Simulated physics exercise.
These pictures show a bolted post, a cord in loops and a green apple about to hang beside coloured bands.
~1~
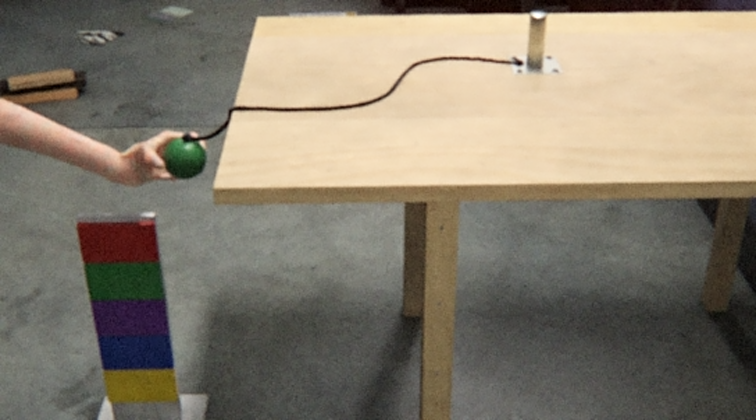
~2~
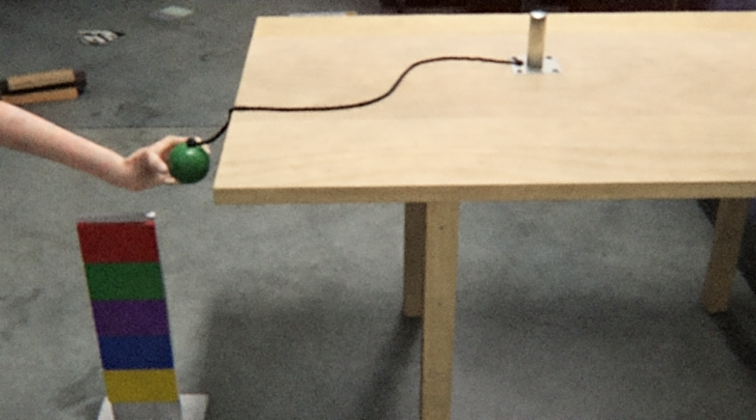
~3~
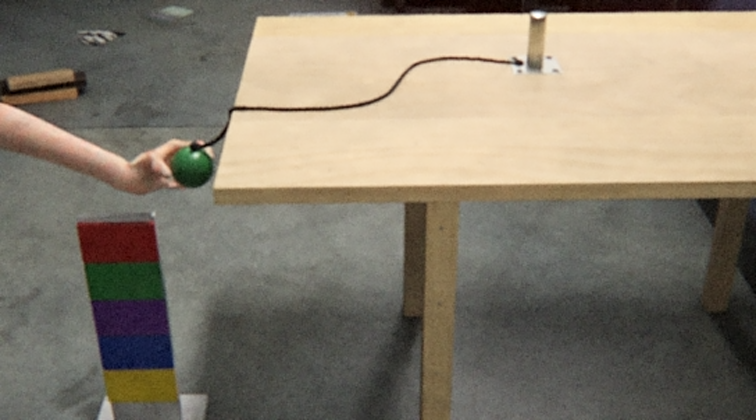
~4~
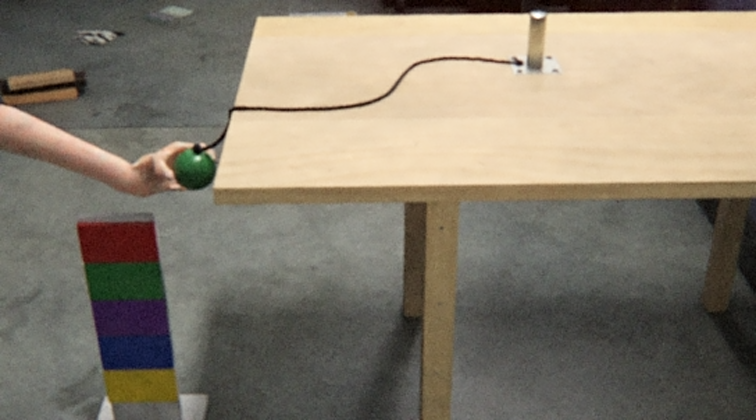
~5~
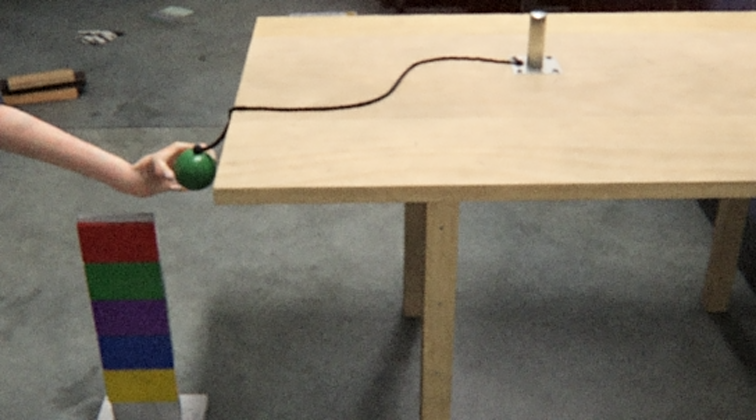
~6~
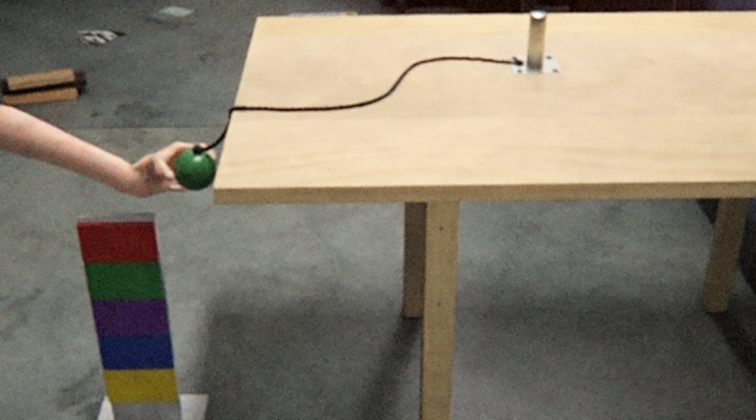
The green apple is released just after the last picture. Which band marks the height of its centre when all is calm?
Its centre hangs level with the red band.
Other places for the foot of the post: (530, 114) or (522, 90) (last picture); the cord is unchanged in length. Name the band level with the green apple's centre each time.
In that order: Green; green.
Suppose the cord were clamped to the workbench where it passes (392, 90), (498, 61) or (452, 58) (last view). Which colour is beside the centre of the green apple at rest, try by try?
Taking them in turn: Above them all; red; red.
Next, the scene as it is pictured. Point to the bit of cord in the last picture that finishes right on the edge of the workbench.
It lies at about (299, 110).
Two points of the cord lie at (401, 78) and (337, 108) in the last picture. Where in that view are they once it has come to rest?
They go to (376, 84) and to (272, 97).
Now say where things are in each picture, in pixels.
In the first picture, green apple (185, 158); red (118, 244); green (124, 282); purple (130, 319); blue (135, 354); yellow (141, 387).
In the second picture, green apple (188, 163); cord through (485, 60) (418, 64) (394, 88) (336, 108) (255, 109).
In the third picture, green apple (192, 167).
In the fourth picture, green apple (195, 170); cord through (485, 60) (418, 64) (394, 88) (336, 108) (255, 109).
In the fifth picture, green apple (195, 170).
In the sixth picture, green apple (195, 170); cord through (485, 60) (418, 64) (394, 88) (336, 108) (255, 109).
Soon after, apple near (238, 229); level with red.
Then, apple near (238, 235); level with red.
At rest, apple near (246, 237); level with red. Its middle rests at the red band.
